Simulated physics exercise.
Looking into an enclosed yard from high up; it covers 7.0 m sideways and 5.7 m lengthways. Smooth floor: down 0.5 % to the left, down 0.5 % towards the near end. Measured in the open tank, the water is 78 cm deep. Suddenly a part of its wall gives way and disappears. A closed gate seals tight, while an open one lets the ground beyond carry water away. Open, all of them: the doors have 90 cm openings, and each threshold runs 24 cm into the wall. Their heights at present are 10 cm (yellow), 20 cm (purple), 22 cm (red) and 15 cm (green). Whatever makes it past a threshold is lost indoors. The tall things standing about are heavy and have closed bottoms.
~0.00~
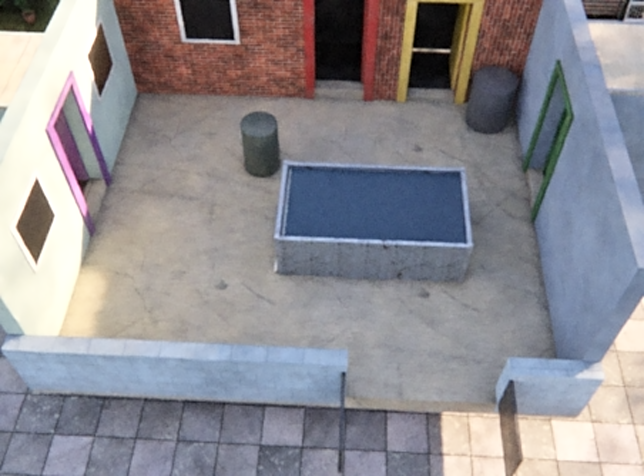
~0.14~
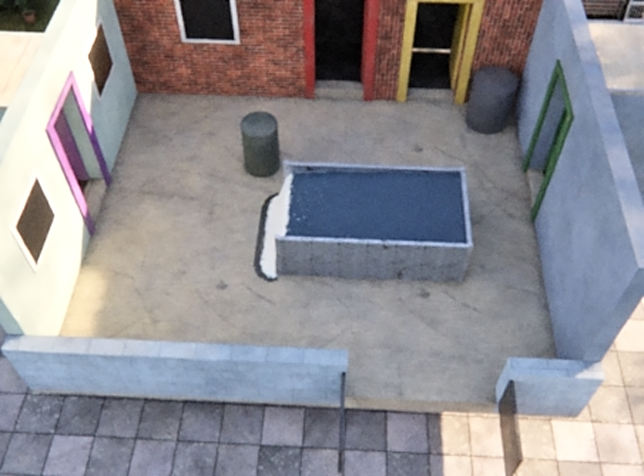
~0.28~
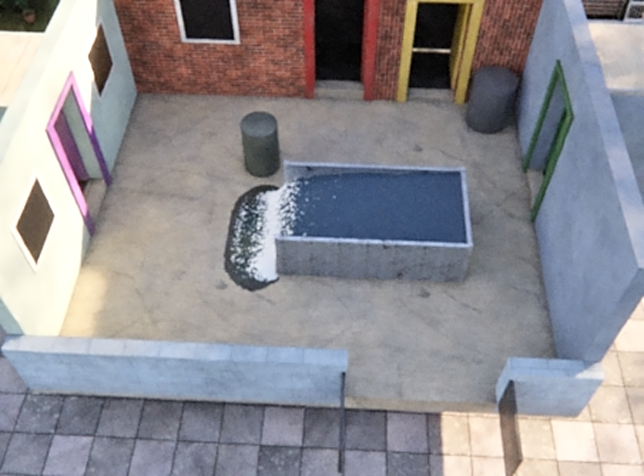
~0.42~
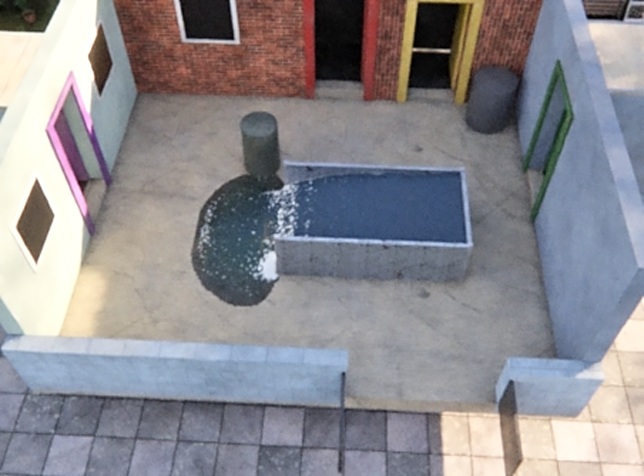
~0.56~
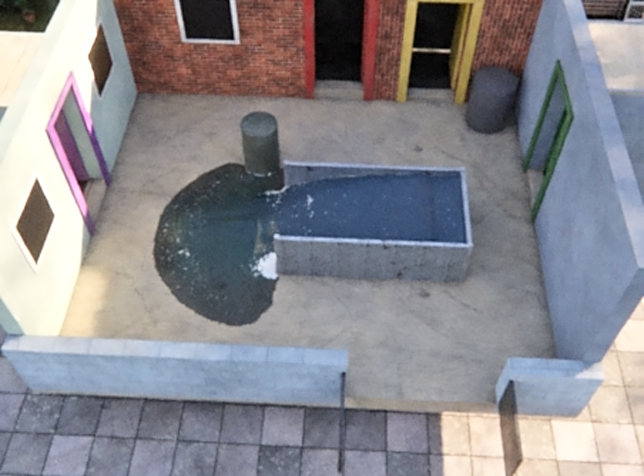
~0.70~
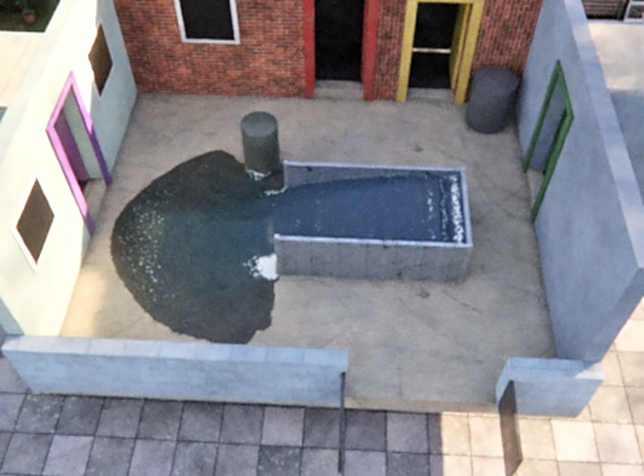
To begin with, a rectangular open tank of dark water stands still in a walled yard with coloured doorways. Its left wall disappears and water pours out, foaming white at the gap, then fans across the dry floor, passing a dark cylinder and spreading left and nearer while the purple doorway remains dry.
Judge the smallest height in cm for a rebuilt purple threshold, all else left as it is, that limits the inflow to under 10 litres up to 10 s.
Roughly 33 cm at the least.
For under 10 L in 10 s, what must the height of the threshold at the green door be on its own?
The green door needs around 10.0 cm.
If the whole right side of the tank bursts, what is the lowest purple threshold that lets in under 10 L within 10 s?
If so: Around 11.5 cm.
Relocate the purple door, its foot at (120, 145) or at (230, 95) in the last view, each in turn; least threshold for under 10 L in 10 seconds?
23 and 12.0 cm.
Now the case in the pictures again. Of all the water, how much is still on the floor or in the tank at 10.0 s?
Water still present: Approx. 90 %.
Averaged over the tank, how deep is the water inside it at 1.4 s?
Average depth: Approx. 46 cm.
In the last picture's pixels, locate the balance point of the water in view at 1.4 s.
Centre of mass: About (290, 237) px.
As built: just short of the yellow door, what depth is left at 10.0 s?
Depth: Near 7.5 cm.
After 1.4 s water covers 35 % of the floor, deepest (36 cm) near (96, 224); 35 cm at the purple door, 28 litres in over its 20 cm threshold.
After 3.0 s water covers 40 % of the floor, deepest (37 cm) near (137, 96); 30 cm at the purple door, 139 litres in over its 20 cm threshold.
After 10.0 s water covers 95 % of the floor, deepest (16 cm) near (552, 389); 8 cm at the purple door, 163 litres in over its 20 cm threshold.
At the purple door as built, the water arrived by 0.9 s and peaked near 37 cm at 2.0 s.
Run again over the same 10 s with other heights there, 25 litres in over 30.5 cm, 0 litres over 41.5 cm. The limit of 10 litres is kept from about 33 cm up.
